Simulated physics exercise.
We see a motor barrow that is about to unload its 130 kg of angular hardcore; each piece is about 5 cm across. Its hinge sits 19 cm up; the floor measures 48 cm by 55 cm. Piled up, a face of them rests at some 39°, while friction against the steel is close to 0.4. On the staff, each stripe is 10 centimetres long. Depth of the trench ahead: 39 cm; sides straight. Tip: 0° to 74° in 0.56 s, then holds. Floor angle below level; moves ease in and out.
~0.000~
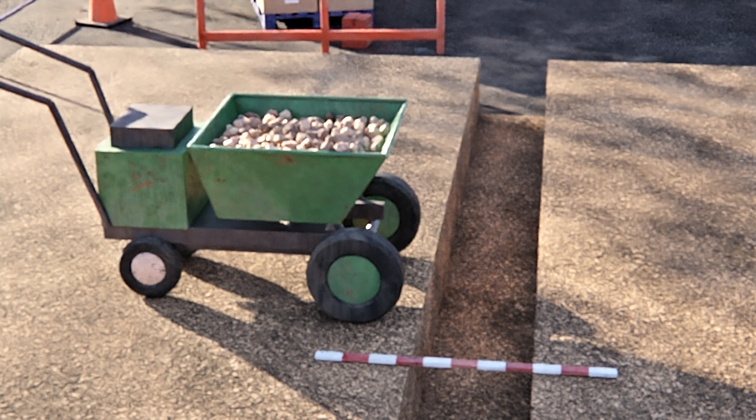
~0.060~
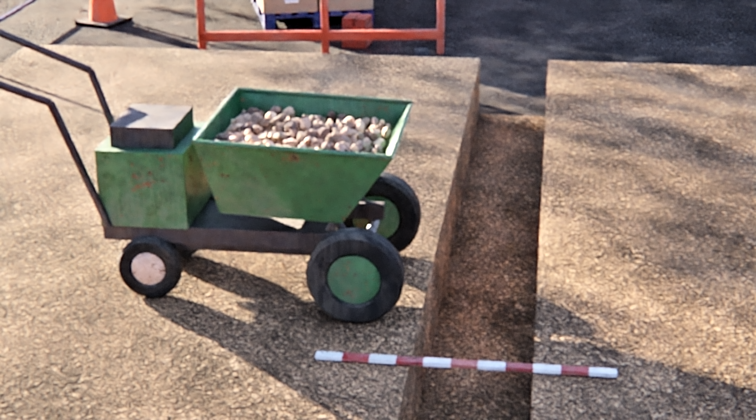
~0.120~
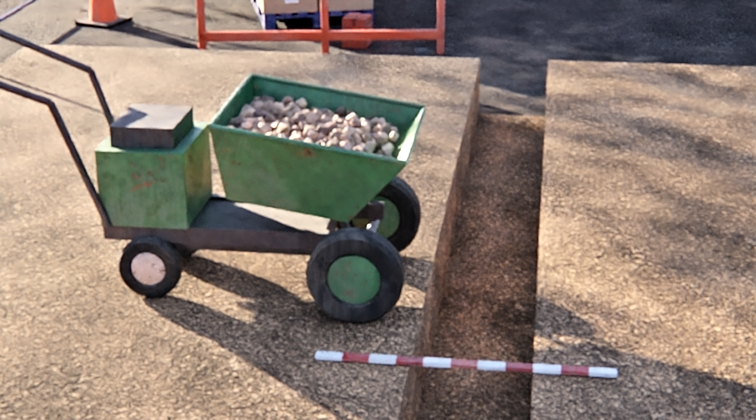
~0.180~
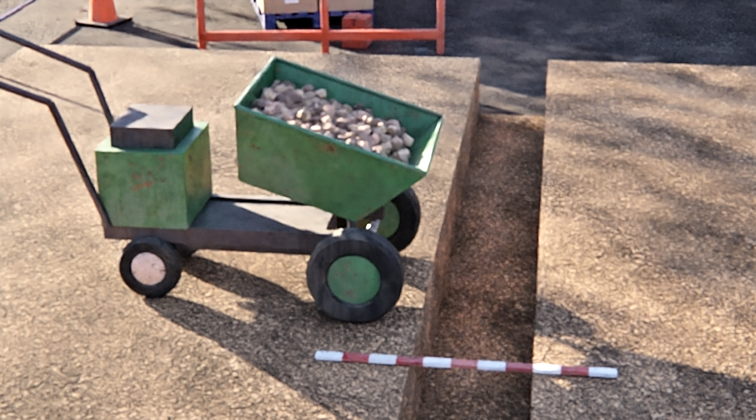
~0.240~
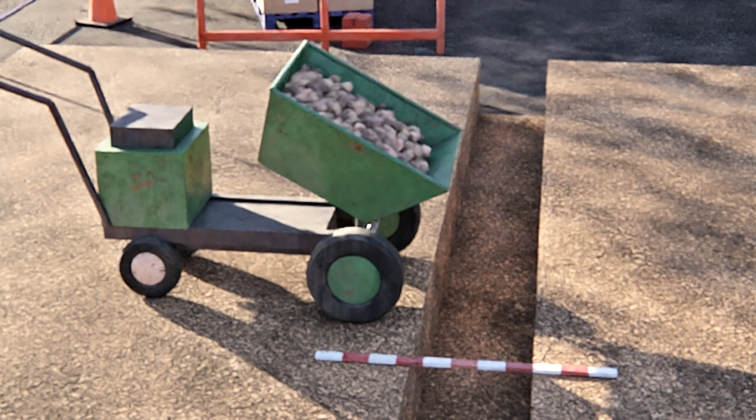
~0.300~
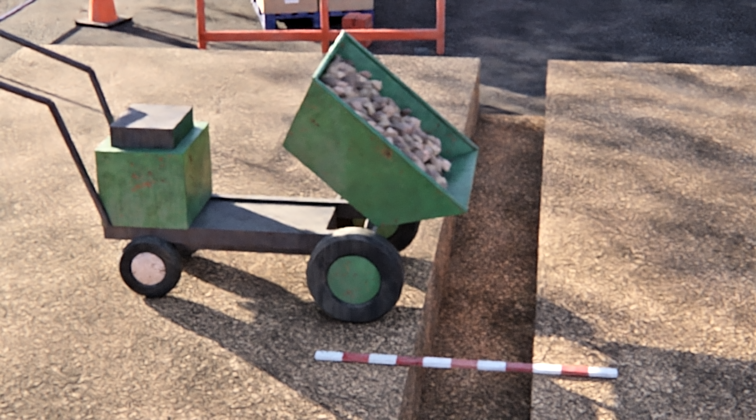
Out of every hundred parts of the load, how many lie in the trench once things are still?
Around 33 out of 100.
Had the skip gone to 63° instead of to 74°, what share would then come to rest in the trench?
Then about 20 per cent.
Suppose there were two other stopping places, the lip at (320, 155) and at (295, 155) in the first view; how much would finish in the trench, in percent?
I'd expect some 80 per cent, then some 85.
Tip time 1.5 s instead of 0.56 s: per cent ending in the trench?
Trench share: Approx. 60%.
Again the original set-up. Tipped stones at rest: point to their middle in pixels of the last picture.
Roughly at pixel (569, 293).
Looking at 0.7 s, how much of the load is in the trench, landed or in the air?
About 10%.
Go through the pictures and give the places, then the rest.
In the first frame, the skip is at 0°, its lip at (386, 156); the top of the load is at (332, 129).
In the second frame, lip at (392, 158), floor tilted 2°, highest stones at (300, 126); the stones move at 0.5 m/s on average.
In the third frame, the skip is at 9°, its lip at (406, 163); the top of the load is at (269, 111); the stones move at 1.0 m/s on average.
In the fourth frame, lip at (426, 174), floor tilted 18°, highest stones at (280, 93); the stones move at 1.5 m/s on average.
In the fifth frame, the skip is at 29°, its lip at (448, 191); the top of the load is at (304, 77); the stones move at 1.7 m/s on average.
In the sixth frame, lip at (466, 212), floor tilted 41°, highest stones at (337, 68); the stones move at 1.7 m/s on average.
After 0.4 s the floor is at 62°; 100 % in the skip; the foremost stones are at (480, 220).
After 0.7 s the floor is at 74°; 70 % in the skip, 8 % in the trench, 23 % past the trench; the foremost stones are at (591, 307).
After 1.0 s the floor is at 74°; 23 % in the skip, 21 % in the trench, 56 % past the trench; the foremost stones are past the picture's edge.
After 3.0 s the floor is at 74°; 12 % in the skip, 33 % in the trench, 55 % past the trench; the foremost stones are past the picture's edge.
